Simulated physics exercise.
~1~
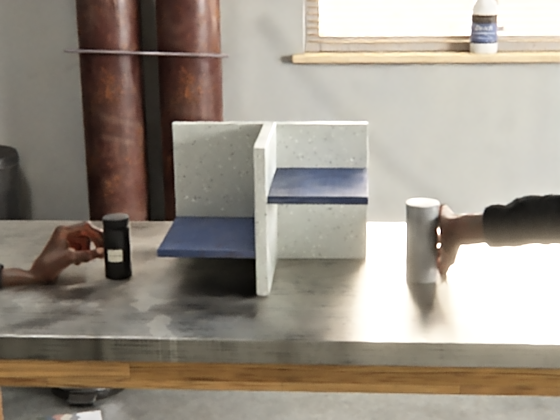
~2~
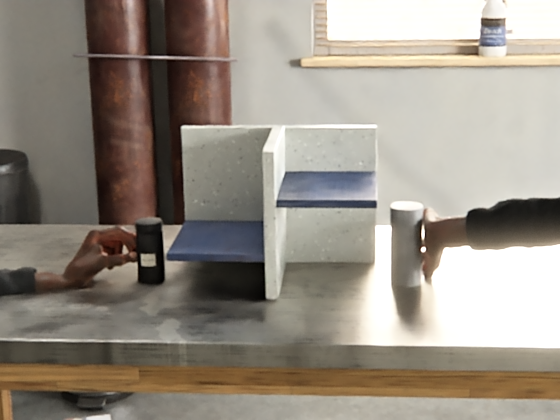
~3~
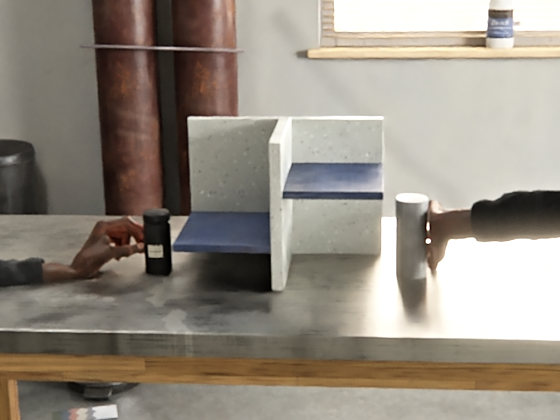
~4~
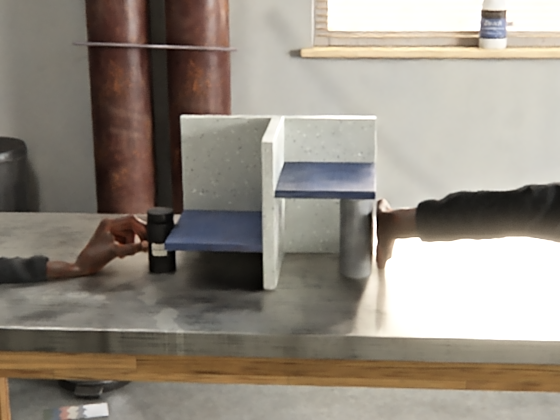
In the video, two hands slide a black shaker from the left and a grey cylinder from the right toward a low rack with blue shelves, and the shaker stops at the left shelf's edge while the cylinder goes under the right one.
